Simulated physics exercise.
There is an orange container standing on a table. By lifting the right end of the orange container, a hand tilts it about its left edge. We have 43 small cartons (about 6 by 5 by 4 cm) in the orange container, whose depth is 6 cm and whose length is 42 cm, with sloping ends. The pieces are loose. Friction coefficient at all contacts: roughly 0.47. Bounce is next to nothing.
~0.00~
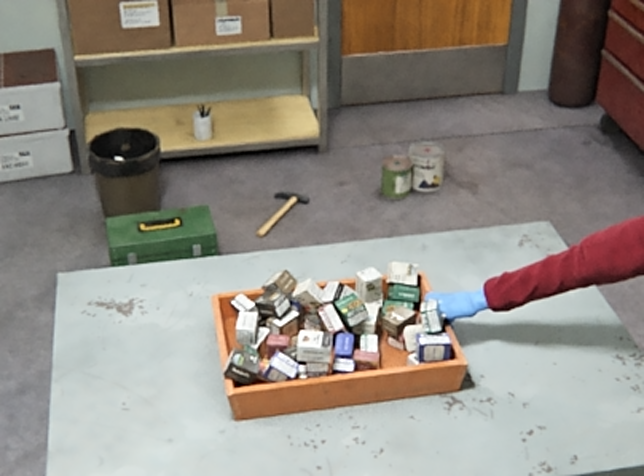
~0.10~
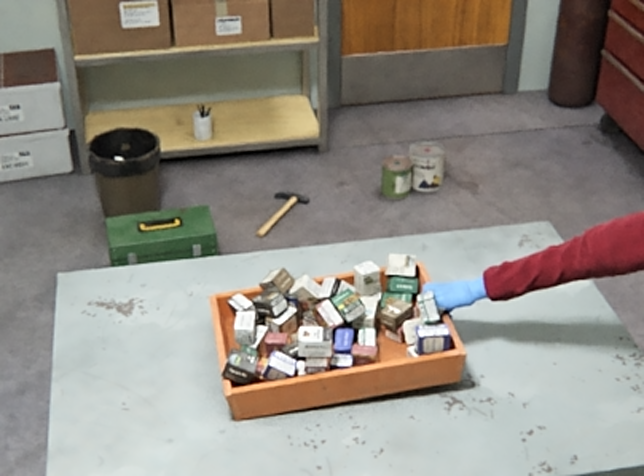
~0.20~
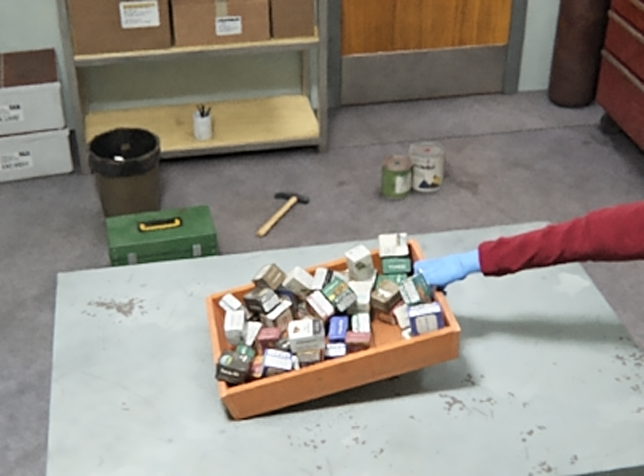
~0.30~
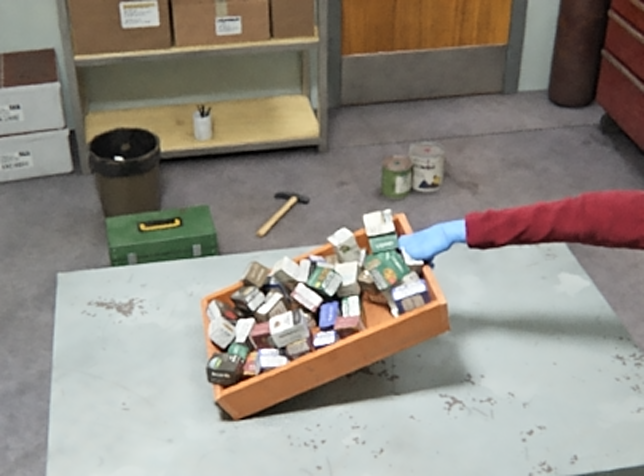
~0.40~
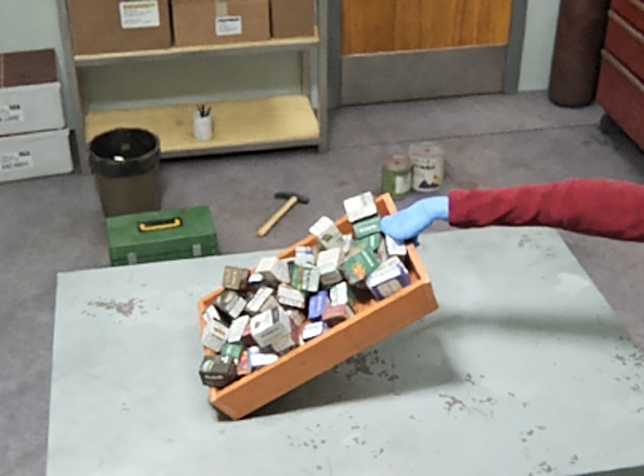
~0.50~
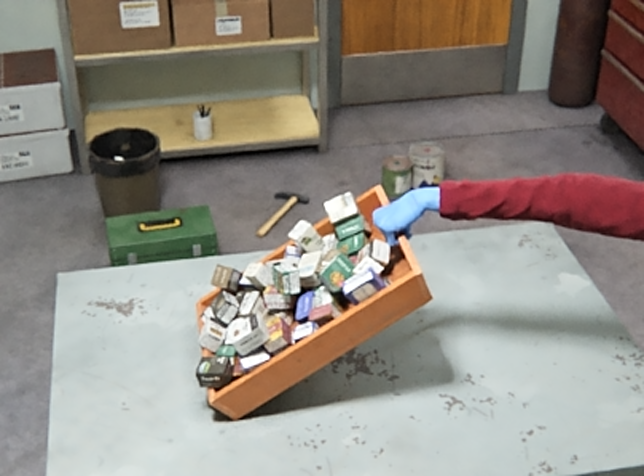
A blue-gloved hand lifted the right end of an orange container full of small cartons on a table, tilting it steadily steeper toward the left while the cartons shifted but stayed inside.
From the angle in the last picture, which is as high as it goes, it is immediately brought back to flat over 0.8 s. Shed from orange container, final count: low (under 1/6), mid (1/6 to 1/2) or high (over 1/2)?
Low.
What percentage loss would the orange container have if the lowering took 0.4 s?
In that case orange container 0 per cent.
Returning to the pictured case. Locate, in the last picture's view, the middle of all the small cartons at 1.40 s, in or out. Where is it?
Middle approx. (297, 342).
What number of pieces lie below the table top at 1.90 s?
Estimate - about 0 in total.
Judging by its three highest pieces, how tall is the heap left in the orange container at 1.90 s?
I'd say near 11 cm.
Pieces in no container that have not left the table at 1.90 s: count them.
Roughly 2 of them.
After 0.72 s, tilt 26°; the orange container has all 43.
After 1.01 s, tilt 10°; the orange container is down by 2 of 43.
After 1.40 s, tilt 0°; the orange container is down by 2 of 43.
Final count (at 1.90 s), the orange container is down by 2 of 43. Asked share, 2 of 43, 5 per cent.
